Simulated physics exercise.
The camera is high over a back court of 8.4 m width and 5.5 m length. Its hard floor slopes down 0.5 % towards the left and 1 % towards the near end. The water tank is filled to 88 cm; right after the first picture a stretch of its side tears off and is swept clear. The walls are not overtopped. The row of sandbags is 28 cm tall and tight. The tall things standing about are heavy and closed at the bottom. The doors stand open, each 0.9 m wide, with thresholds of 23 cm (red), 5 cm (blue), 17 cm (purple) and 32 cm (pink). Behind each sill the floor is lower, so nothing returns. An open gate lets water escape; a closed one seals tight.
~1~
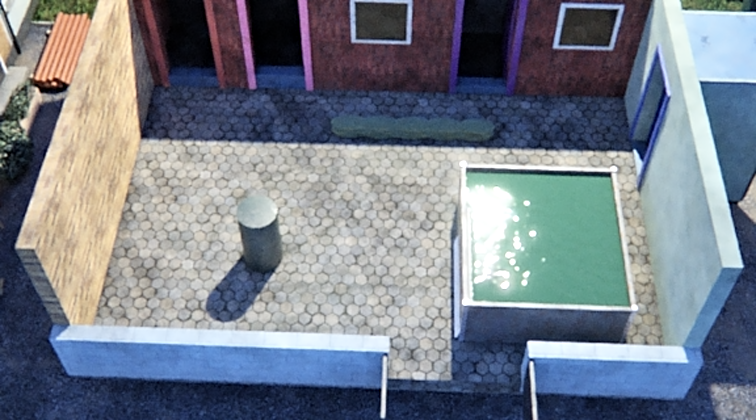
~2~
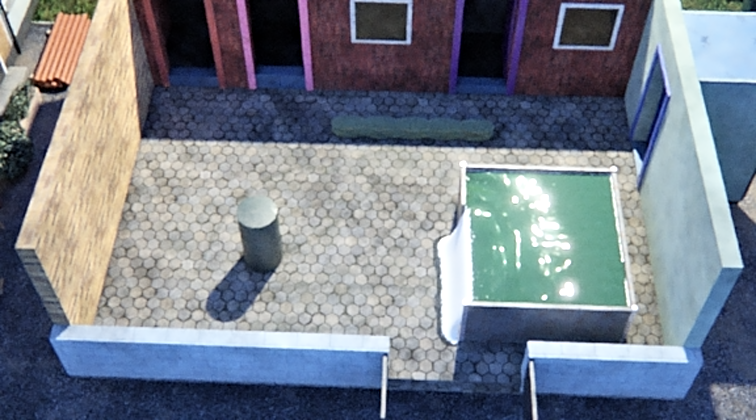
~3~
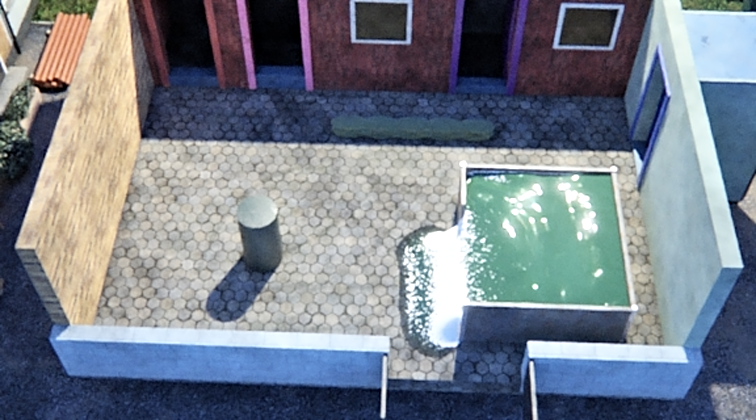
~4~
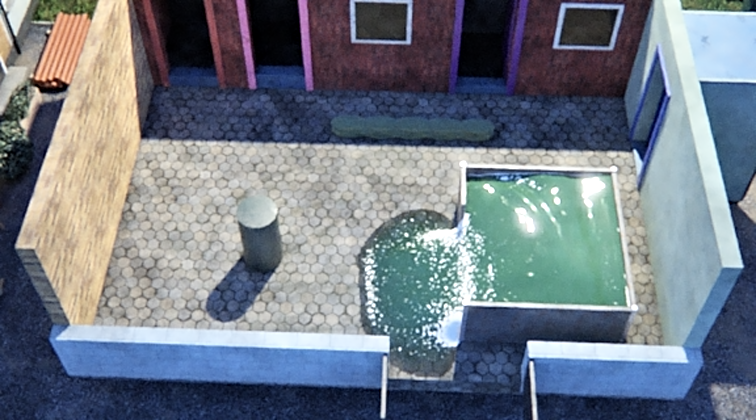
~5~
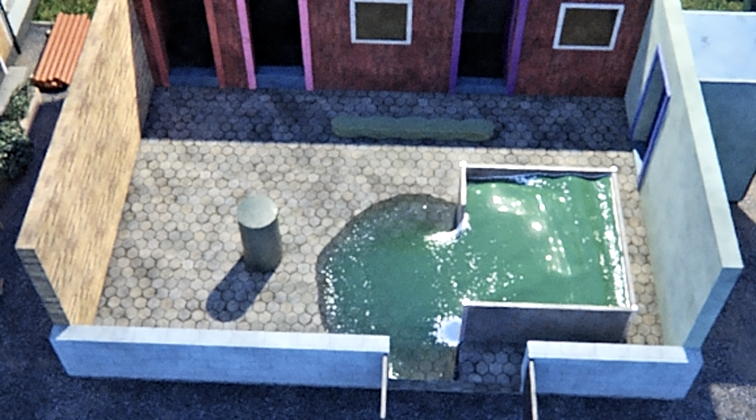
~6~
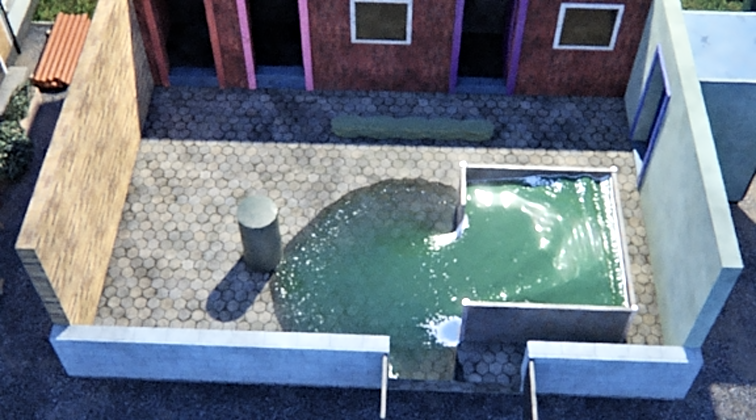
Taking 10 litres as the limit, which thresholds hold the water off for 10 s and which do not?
The water let in: At the red door it passes the limit; at the blue door it passes the limit; at the purple door it stays under the limit; at the pink door it does not reach the limit.
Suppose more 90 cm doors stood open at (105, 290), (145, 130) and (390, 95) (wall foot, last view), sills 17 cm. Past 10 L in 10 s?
In that order: Over, above, not over.
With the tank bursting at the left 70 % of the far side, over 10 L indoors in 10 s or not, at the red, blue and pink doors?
Then: Red below, blue past it, pink not over.
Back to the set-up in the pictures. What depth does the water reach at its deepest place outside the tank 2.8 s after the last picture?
Roughly 48 cm.
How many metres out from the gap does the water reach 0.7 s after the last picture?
Some 5.6 m out.
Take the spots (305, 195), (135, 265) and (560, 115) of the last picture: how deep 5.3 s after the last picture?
In that order: 7, 19 and 5 cm.
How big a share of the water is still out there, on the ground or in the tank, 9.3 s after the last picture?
Some 88 per cent remains.
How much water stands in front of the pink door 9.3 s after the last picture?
Some 12.5 cm.
Then, 0.7 s after the last picture water covers 40 % of the floor and is deepest (44 cm) near (446, 301); red door not reached, blue door not reached, purple door not reached, pink door not reached.
Then, 1.5 s after the last picture water covers 50 % of the floor and is deepest (72 cm) near (99, 353); red door not reached, blue door not reached, purple door not reached, pink door not reached.
Then, 2.8 s after the last picture water covers 55 % of the floor and is deepest (48 cm) near (201, 102); red door 35 cm at the sill, 1 L in, blue door not reached, purple door not reached, pink door 2 cm at the sill, 0 L in.
Then, 5.3 s after the last picture water covers 75 % of the floor and is deepest (29 cm) near (139, 147); red door 26 cm at the sill, 177 L in, blue door not reached, purple door 9 cm at the sill, 0 L in, pink door 18 cm at the sill, 0 L in.
Then, 9.3 s after the last picture water covers 95 % of the floor and is deepest (21 cm) near (660, 361); red door 12 cm at the sill, 182 L in, blue door 9 cm at the sill, 57 L in, purple door 8 cm at the sill, 0 L in, pink door 12 cm at the sill, 0 L in.
